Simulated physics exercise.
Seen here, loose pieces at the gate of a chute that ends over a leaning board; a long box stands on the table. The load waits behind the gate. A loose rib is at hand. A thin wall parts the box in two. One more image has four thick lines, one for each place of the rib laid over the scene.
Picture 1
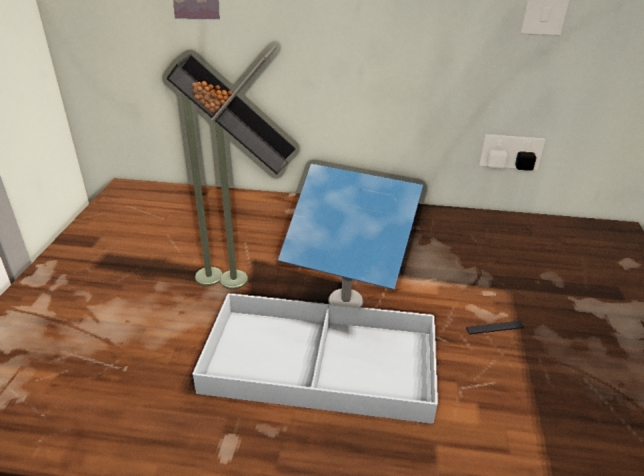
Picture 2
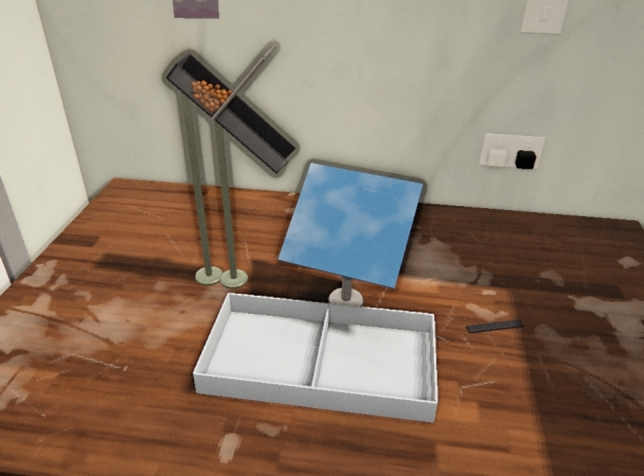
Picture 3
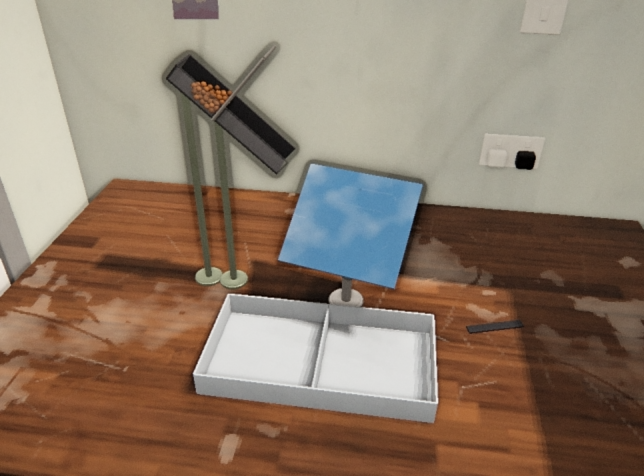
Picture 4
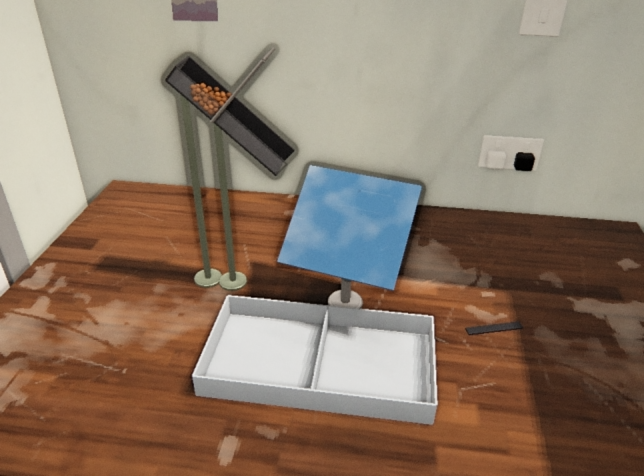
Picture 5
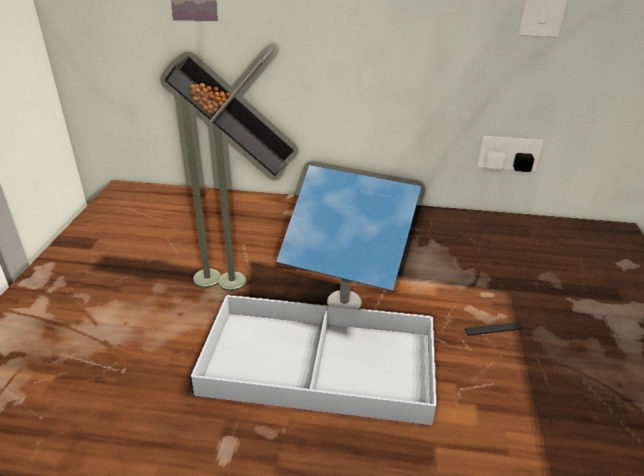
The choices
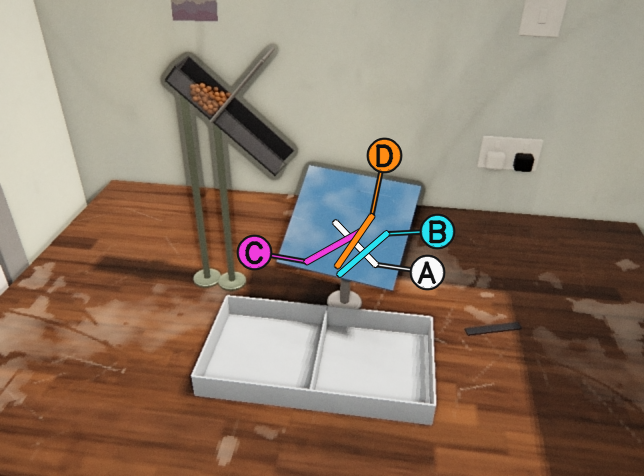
Nothing moves except the view itself, which drifts almost imperceptibly. Orange-brown balls stay bunched behind the gate of a sloping dark chute on two posts, above a tilted blue board. The white, two-part box on the worn wooden table remains empty, with a thin dark strip lying to its right.
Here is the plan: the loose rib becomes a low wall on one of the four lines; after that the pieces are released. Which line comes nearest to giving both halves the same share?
Line A does it best.
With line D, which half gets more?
The left half.
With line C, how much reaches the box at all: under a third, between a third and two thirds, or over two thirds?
Over two thirds.
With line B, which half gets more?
The left half.
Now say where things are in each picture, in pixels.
The first frame shows load behind the gate at (214, 96), cereal balls; lip of the chute at (281, 167), sloping fairly steeply.
The second frame shows middle of the board at (350, 222), tilted fairly steeply; middle of its low edge at (334, 273); of its high edge at (365, 173).
The third frame shows front corners of the box at (194, 374) and (437, 403); front end of its middle wall at (313, 388).
The fourth frame shows middle of the load at (213, 98); lip at (280, 169).
The fifth frame shows middle of the load at (212, 98); lip at (279, 169).
On the marked copy, line A from (335, 222) to (375, 264); line B from (386, 233) to (339, 274); line C from (360, 231) to (306, 261); line D from (371, 216) to (337, 265).
With A, of what is caught, about half in the left half, about half in the right.
With B, of what is caught, most in the left half, a small part in the right.
With C, of what is caught, nearly all in the left half, a small part in the right.
With D, of what is caught, most in the left half, a small part in the right.
